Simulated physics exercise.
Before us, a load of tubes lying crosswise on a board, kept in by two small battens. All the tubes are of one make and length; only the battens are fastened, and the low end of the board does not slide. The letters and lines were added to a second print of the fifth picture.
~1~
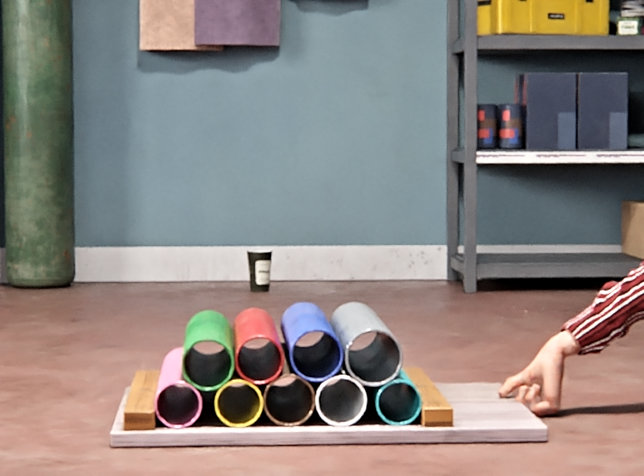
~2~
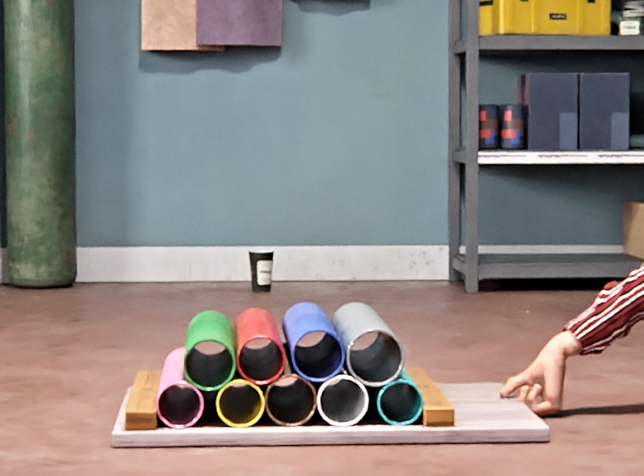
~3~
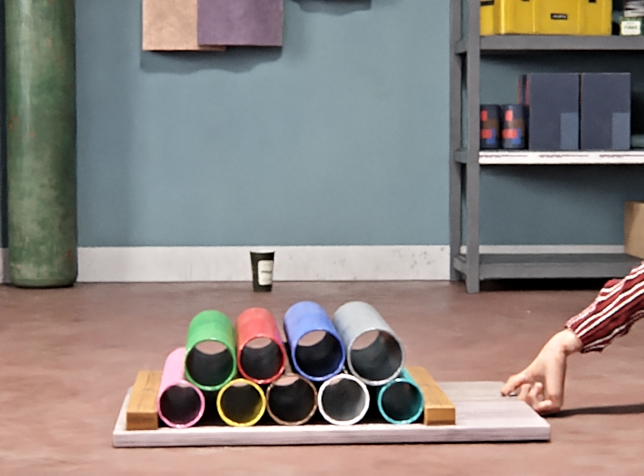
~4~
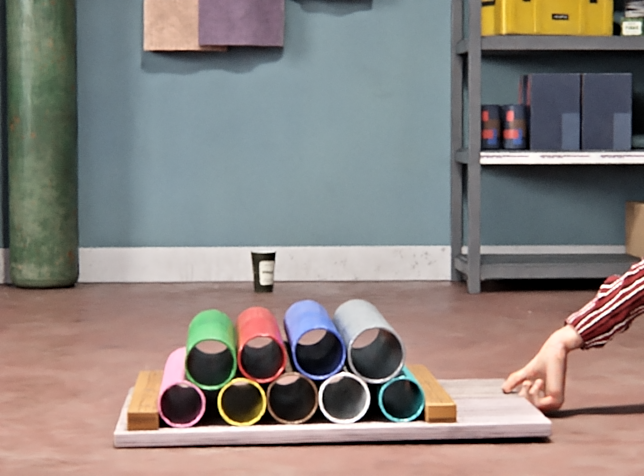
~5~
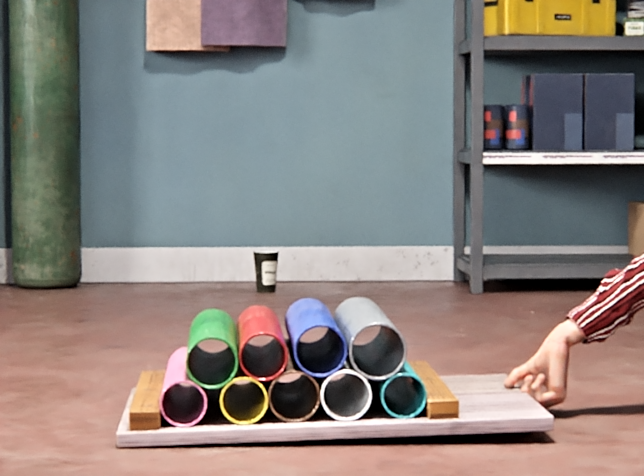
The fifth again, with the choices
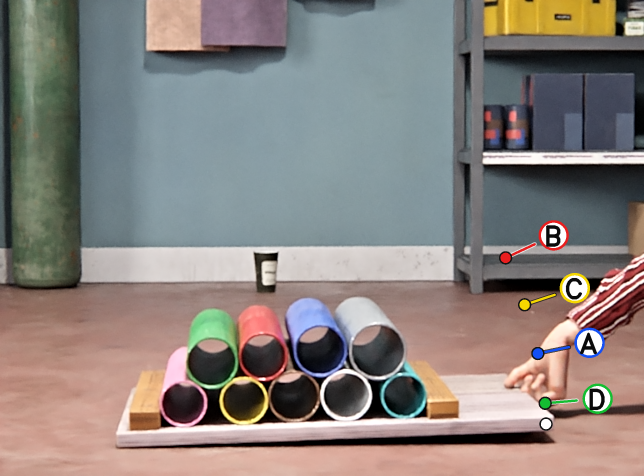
A hand slightly lifts the right end of a board stacked with colourful tubes.
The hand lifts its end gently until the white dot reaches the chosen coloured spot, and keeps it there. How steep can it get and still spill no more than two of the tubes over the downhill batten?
Raise it to B.
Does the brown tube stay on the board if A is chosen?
The brown tube: Yes.
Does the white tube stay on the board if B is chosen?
The white tube: Yes.
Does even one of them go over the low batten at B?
At B: Yes.
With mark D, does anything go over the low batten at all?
At D: No.
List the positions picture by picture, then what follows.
The first picture shows pink tube (178, 405); yellow tube (239, 404); brown tube (289, 401).
The second picture shows brown tube (291, 401); white tube (343, 401).
The third picture shows board (325, 403); turquoise tube (402, 401); grey tube (376, 356).
The fourth picture shows board (326, 401); pink tube (182, 404); yellow tube (242, 402).
The fifth picture shows board (328, 399); pink tube (183, 404); yellow tube (244, 401).
On the copy, A at (538, 354); B at (506, 258); C at (525, 305); D at (546, 403); the white dot at (546, 424).
On B. First, board at 17°.
Then, board at 25°.
Finally, board at 25°, two over the low batten (green, red).
By contrast, A none over the low batten; C one over the low batten (green); D none over the low batten.
